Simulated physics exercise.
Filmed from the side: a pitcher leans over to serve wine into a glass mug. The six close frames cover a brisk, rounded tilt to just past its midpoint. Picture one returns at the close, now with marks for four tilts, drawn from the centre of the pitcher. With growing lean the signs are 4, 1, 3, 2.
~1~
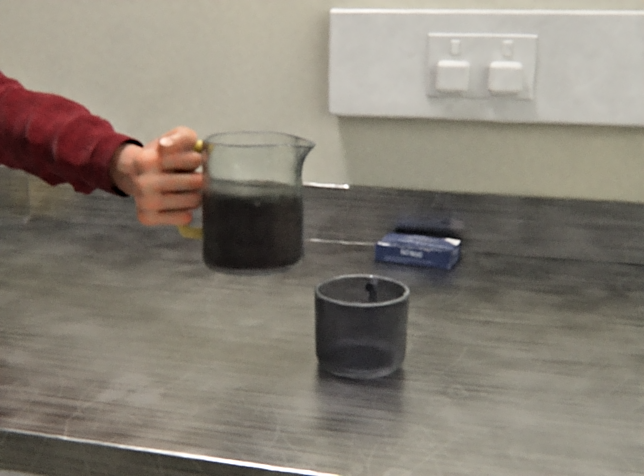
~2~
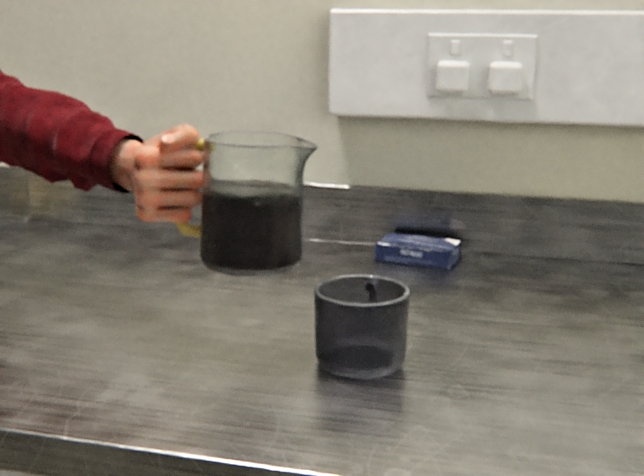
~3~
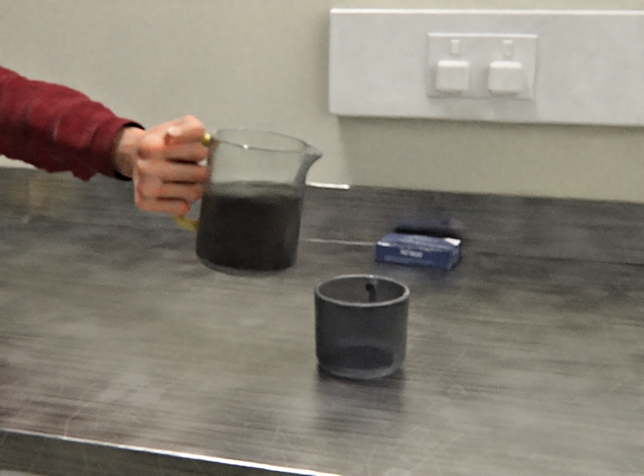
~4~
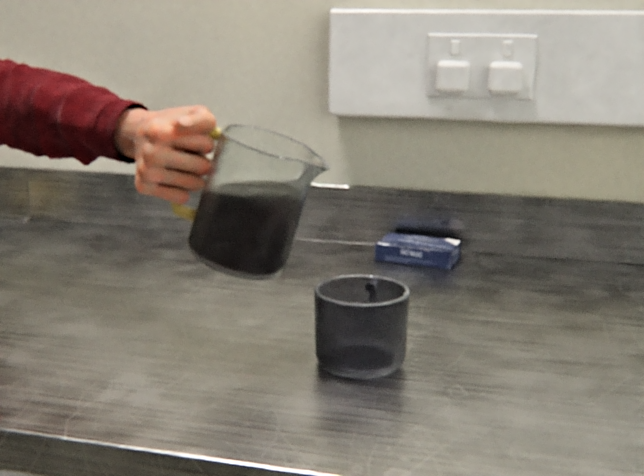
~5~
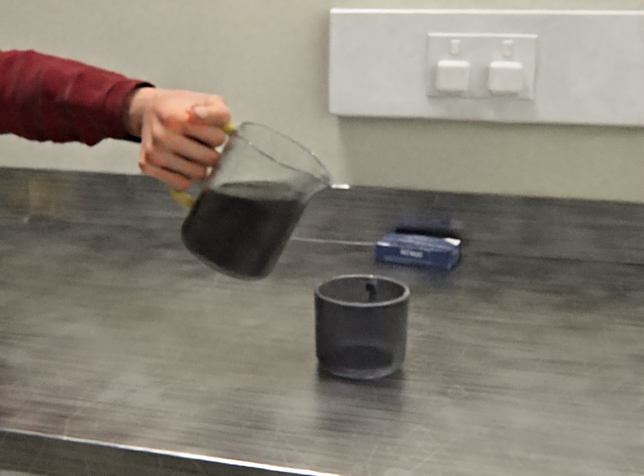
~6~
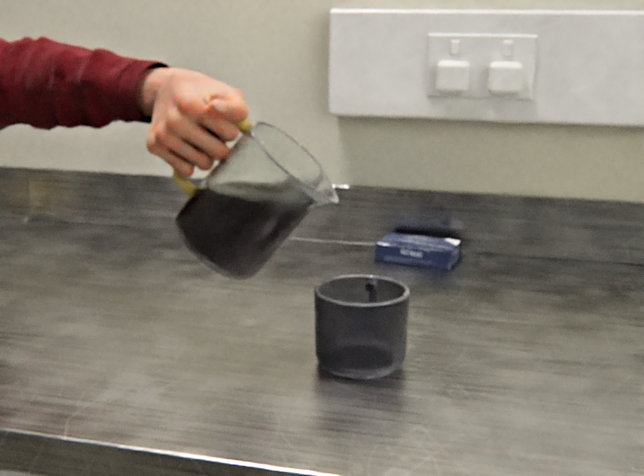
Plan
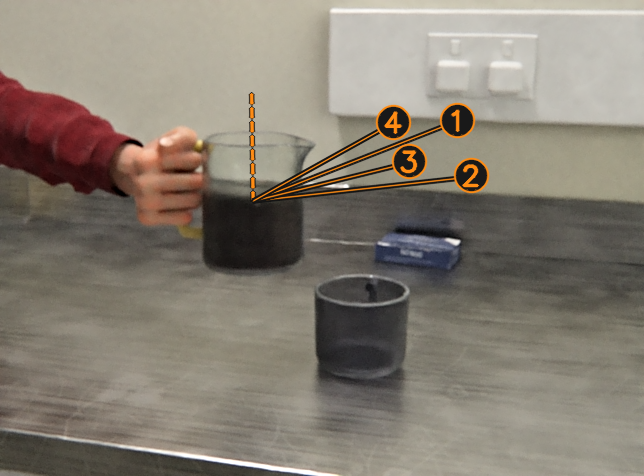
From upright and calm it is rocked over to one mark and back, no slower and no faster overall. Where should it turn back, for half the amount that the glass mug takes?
3.
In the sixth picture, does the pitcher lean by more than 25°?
Yes.
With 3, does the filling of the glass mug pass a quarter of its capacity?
Yes, clearly.
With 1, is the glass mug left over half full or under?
Under half.
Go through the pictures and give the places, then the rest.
Upright, lip at (313, 145); rim of the glass mug round (362, 289); nothing has left yet.
Tipped about 2°, lip at (315, 147); nothing has left yet.
Tipped about 8°, lip at (320, 154); nothing has left yet.
Tipped about 17°, lip at (327, 167); nothing has left yet.
Tipped about 29°, lip at (333, 183); nothing has left yet.
Tipped about 40°, lip at (336, 201); nothing has left yet.
On the marked copy, 1 at (441, 127); 2 at (454, 178); 3 at (392, 166); 4 at (378, 131).
With 1, the glass mug ends with about 33 % of what it can hold.
With 2, the glass mug ends with about 64 % of what it can hold; 3 % of the wine is spilt.
With 3, the glass mug ends with about 49 % of what it can hold.
With 4, the glass mug ends with about 18 % of what it can hold.
